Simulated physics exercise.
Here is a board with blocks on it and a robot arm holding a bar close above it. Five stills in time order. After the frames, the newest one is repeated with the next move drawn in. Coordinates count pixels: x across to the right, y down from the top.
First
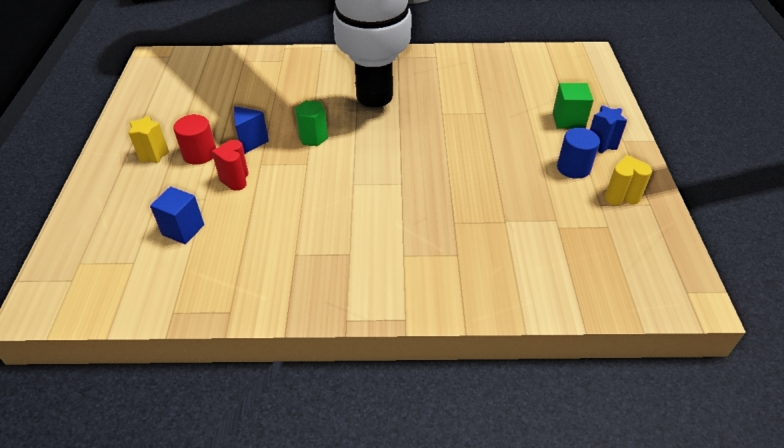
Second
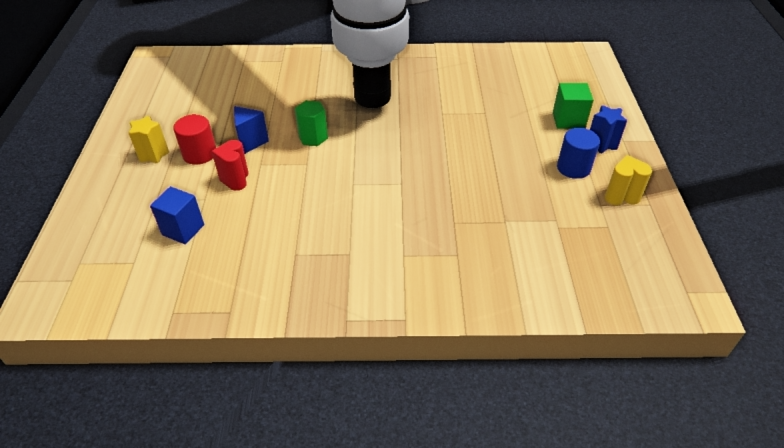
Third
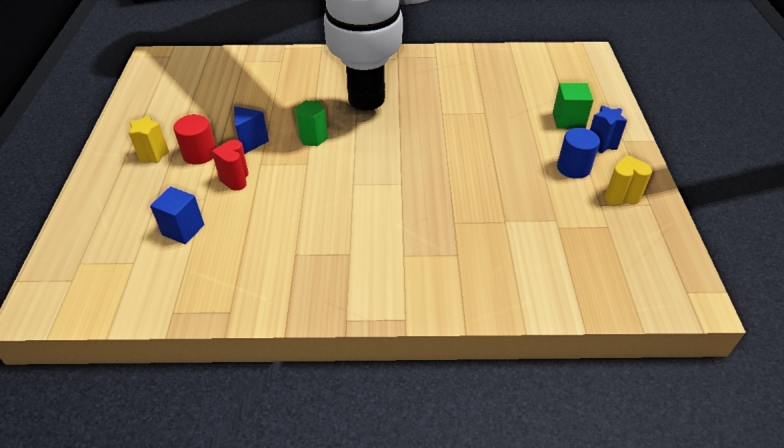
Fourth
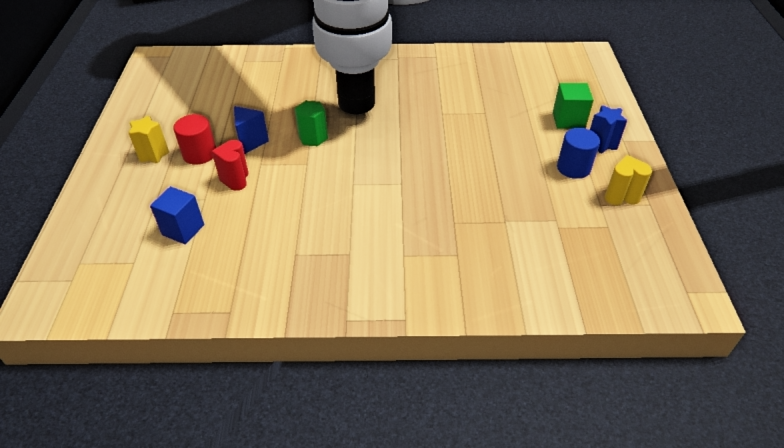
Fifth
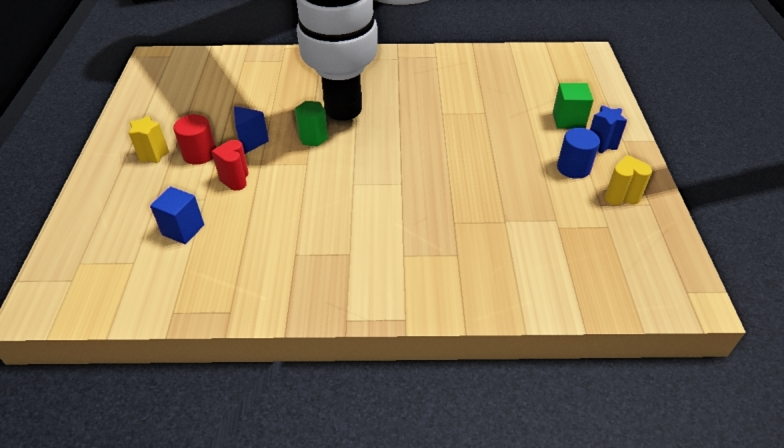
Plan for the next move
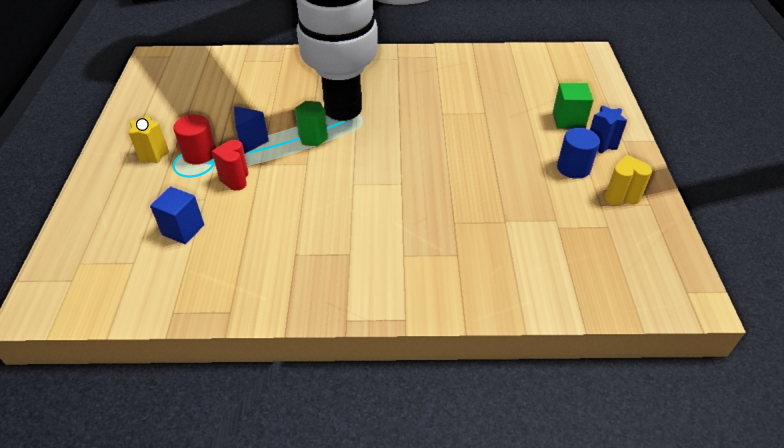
A robot arm with a dark tip stays almost still at first above the far side of a wooden board scattered with red, blue, yellow and green blocks. It then shifts a short way left and slightly nearer the viewer, closing in on the green block at left, while every block stays put.
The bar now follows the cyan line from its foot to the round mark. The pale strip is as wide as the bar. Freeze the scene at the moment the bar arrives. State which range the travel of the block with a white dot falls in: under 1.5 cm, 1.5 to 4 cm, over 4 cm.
Goes 1.5 to 4 cm.
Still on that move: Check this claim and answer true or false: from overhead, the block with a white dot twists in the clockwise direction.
It is false.
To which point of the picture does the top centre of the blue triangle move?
If I read the scene right, the answer is (202, 110).
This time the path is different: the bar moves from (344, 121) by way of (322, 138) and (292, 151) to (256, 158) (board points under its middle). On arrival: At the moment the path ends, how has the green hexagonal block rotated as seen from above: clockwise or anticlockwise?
Verdict: Counterclockwise.
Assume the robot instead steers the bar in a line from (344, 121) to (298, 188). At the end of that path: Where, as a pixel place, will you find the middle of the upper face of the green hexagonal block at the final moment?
Pixel (284, 120).
The line goes from (344, 121) over (274, 146) to (194, 163); the dot is on the yellow star block.
On the path given first. One third of the way, bar at (297, 128); green hexagonal block at (275, 128), turned 55° anticlockwise.
Two thirds of the way, bar at (246, 142); red disc at (188, 124); blue triangle at (215, 116); green hexagonal block at (257, 142), turned 85° anticlockwise.
At the end, bar at (191, 152); yellow star block at (125, 122), turned 25° anticlockwise; red disc at (155, 122); blue triangle at (202, 110), turned 20° clockwise; green hexagonal block at (257, 142), turned 85° anticlockwise.
